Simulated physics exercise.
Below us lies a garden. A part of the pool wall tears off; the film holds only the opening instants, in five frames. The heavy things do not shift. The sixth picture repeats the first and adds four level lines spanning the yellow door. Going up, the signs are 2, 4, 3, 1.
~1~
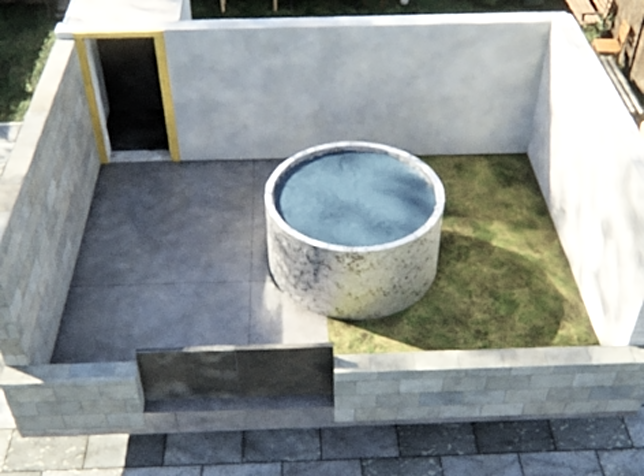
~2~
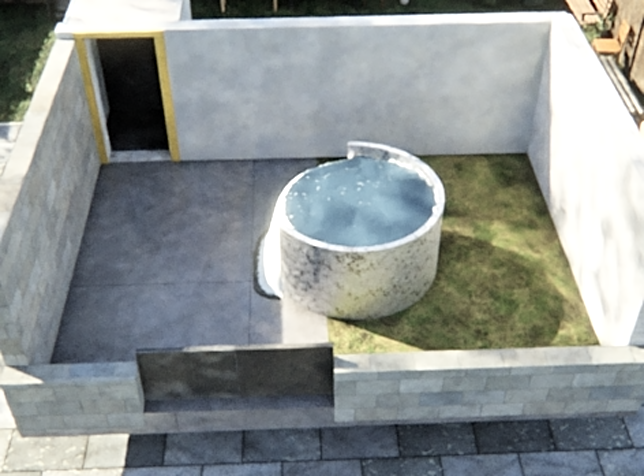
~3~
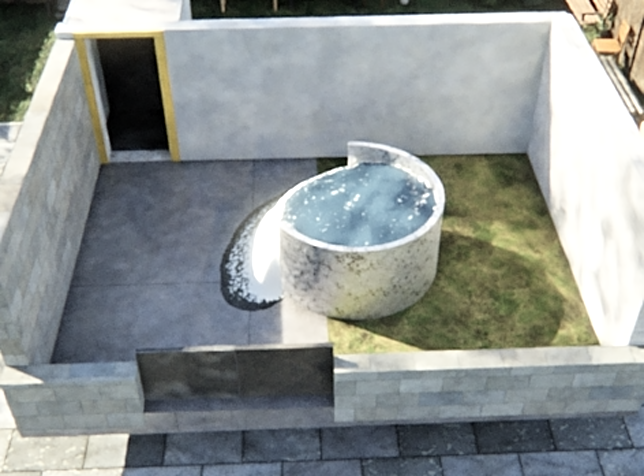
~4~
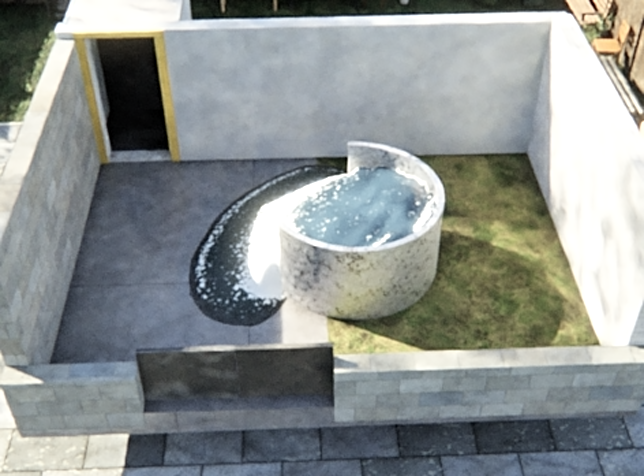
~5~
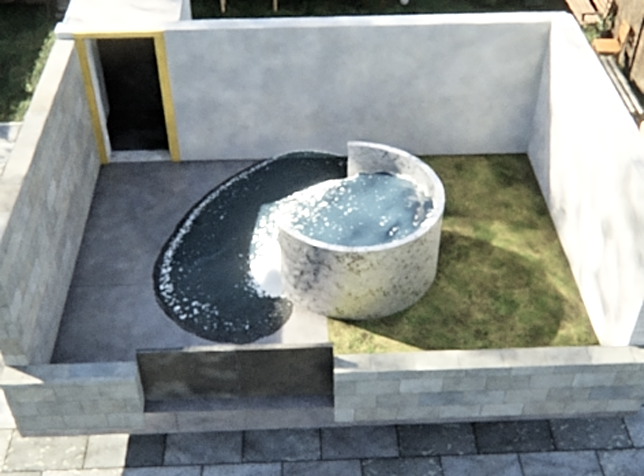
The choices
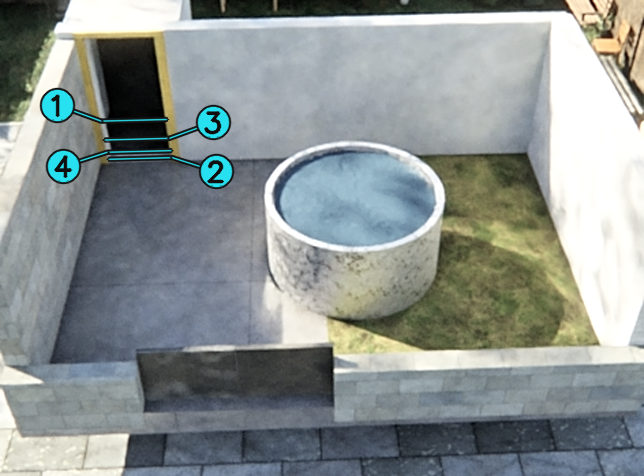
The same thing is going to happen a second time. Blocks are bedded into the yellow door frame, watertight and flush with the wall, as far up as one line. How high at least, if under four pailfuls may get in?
The answer is line 1.
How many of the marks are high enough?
One of the four.
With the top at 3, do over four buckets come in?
Yes.
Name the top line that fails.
It is 3.
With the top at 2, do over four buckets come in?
Yes.
In cyan, 1 at (134, 120); 2 at (140, 158); 3 at (137, 139); 4 at (139, 151); from the bottom up 2, 4, 3, 1.
With 1, a splash gets over, under a bucket.
With 2, dozens of bucketfuls pour in.
With 3, about 8 bucketfuls get in.
With 4, dozens of bucketfuls pour in.
